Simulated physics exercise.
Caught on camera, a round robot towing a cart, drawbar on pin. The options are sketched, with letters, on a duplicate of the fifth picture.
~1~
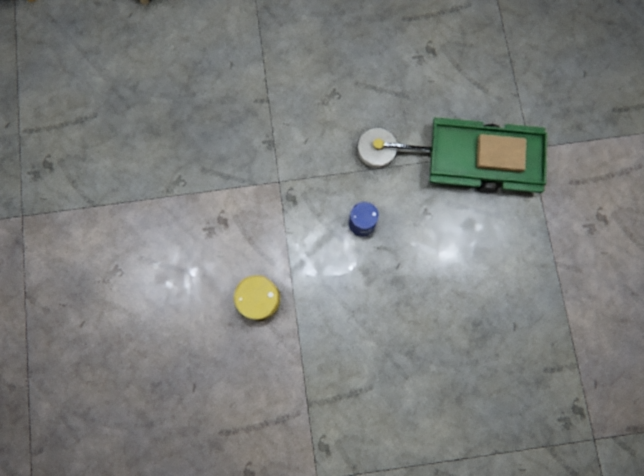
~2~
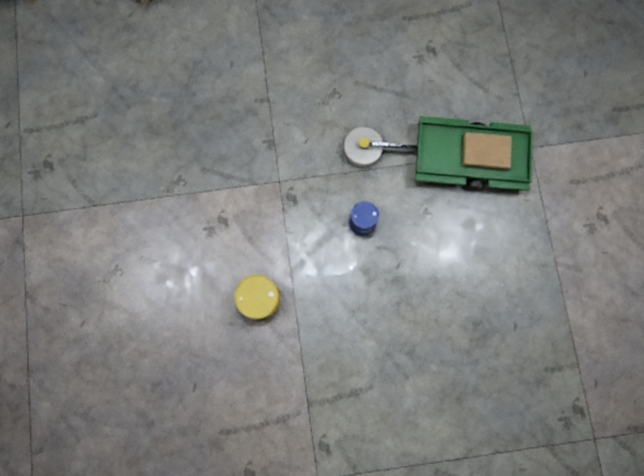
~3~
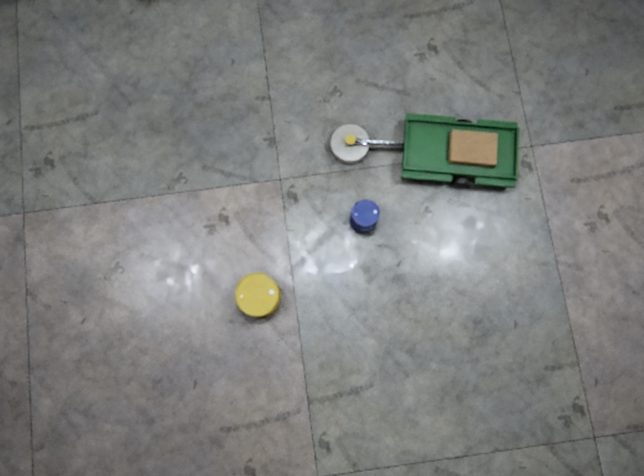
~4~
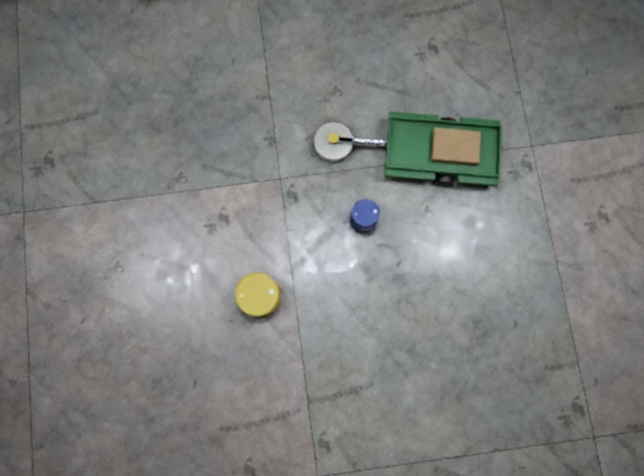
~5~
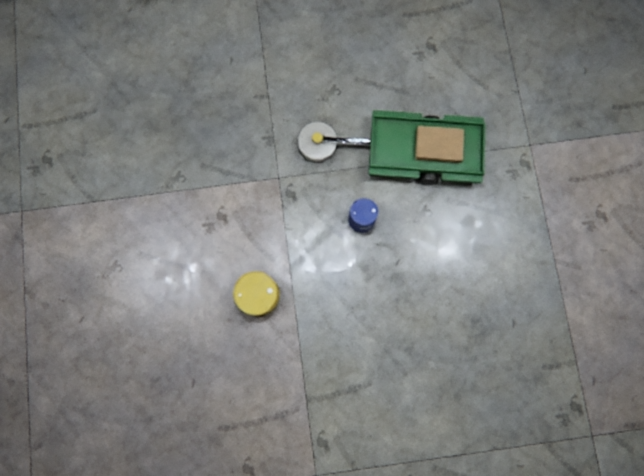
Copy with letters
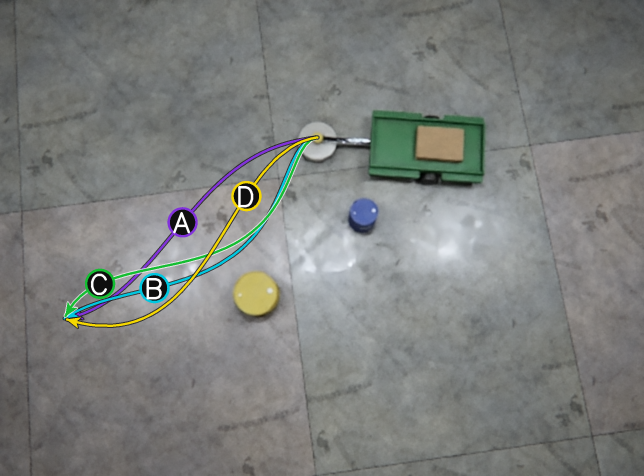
A floor of large grey, marbled tiles is seen from above. A round, pale robot with a yellow pin at its centre is linked by a thin bar to a green cart carrying a tan block at upper right, with a blue keg below and a yellow tub lower left. The robot tows the cart steadily leftward a short way, passing above the blue keg, while keg and tub stay put.
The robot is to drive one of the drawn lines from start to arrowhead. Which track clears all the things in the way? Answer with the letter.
It should follow A.
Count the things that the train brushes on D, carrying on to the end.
In all, one.
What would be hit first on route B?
It meets the blue keg.
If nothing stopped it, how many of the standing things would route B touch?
It touches two.
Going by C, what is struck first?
The blue keg.
On the copy, A from (318, 137) via (193, 211) to (70, 318); B from (318, 137) via (221, 264) to (64, 319); C from (318, 137) via (212, 254) to (65, 316); D from (318, 137) via (210, 254) to (67, 319).
On A. First, robot (223, 185), cart (328, 154).
Then, robot (149, 267), cart (240, 199).
Finally, robot (70, 319), cart (165, 254); nothing has been touched.
By contrast, B meets the blue keg and yellow tub; C meets the blue keg; D meets the yellow tub.
